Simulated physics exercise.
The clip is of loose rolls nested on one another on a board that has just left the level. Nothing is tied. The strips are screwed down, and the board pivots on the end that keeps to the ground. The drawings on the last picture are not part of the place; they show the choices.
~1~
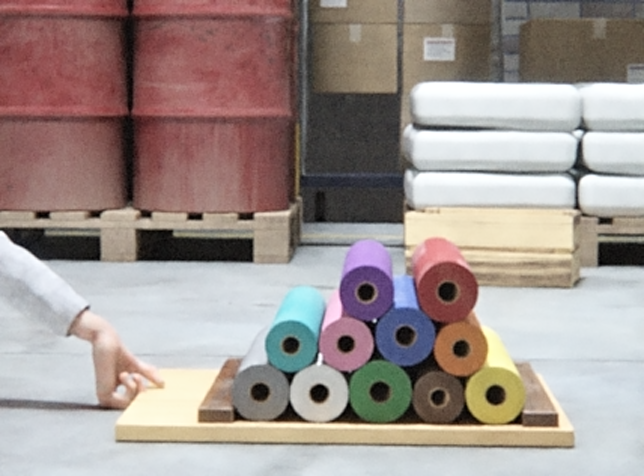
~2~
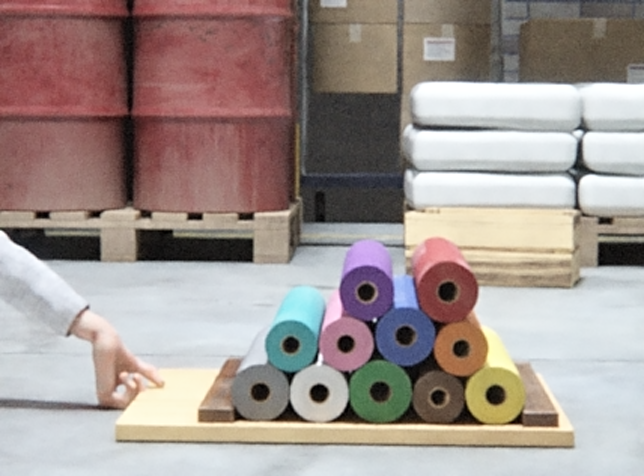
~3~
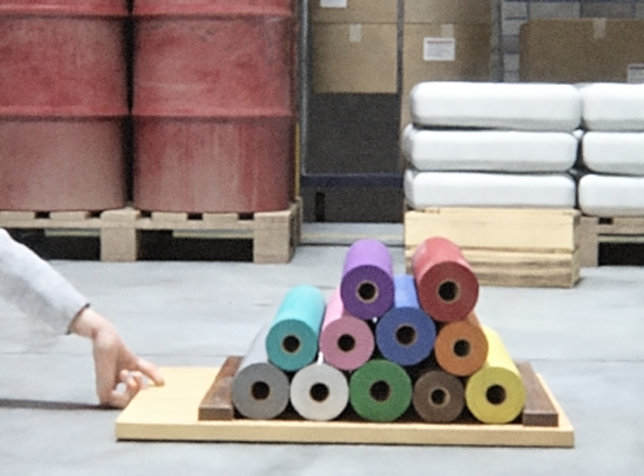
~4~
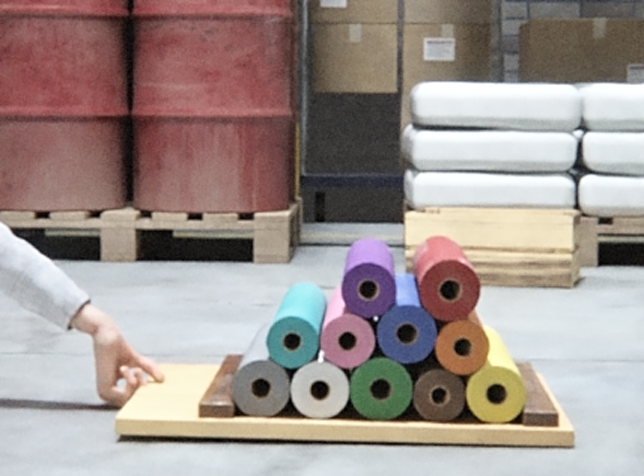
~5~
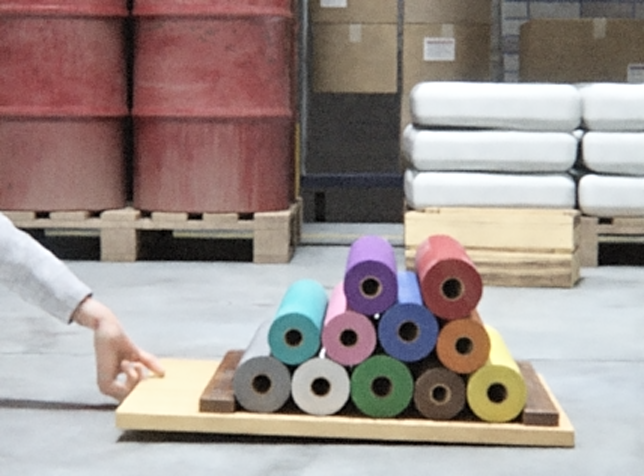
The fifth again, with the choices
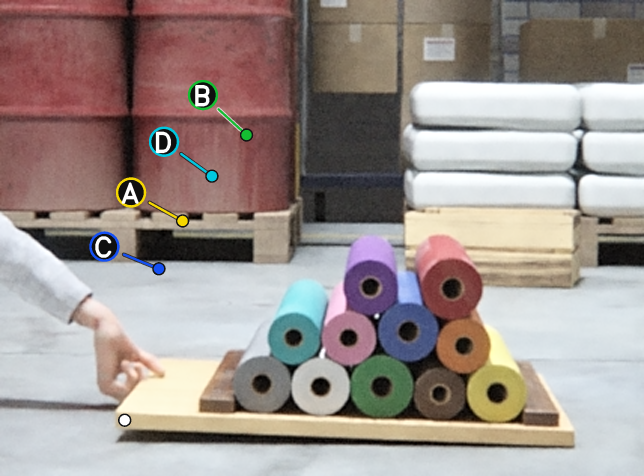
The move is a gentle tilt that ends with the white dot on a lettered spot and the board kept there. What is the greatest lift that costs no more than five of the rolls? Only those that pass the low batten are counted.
At most to A.
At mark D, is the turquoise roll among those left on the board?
No, with D.
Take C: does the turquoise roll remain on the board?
Yes, with C.
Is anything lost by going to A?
Yes.
On the marked copy, A at (183, 221); B at (246, 135); C at (159, 269); D at (212, 176); the white dot at (125, 420).
Following A. Soon after the start, board at 17°.
Later, board at 28°.
In the end, board at 28°, one over the low batten (red).
As for the rest, B nine over the low batten; C one over the low batten (red); D nine over the low batten.
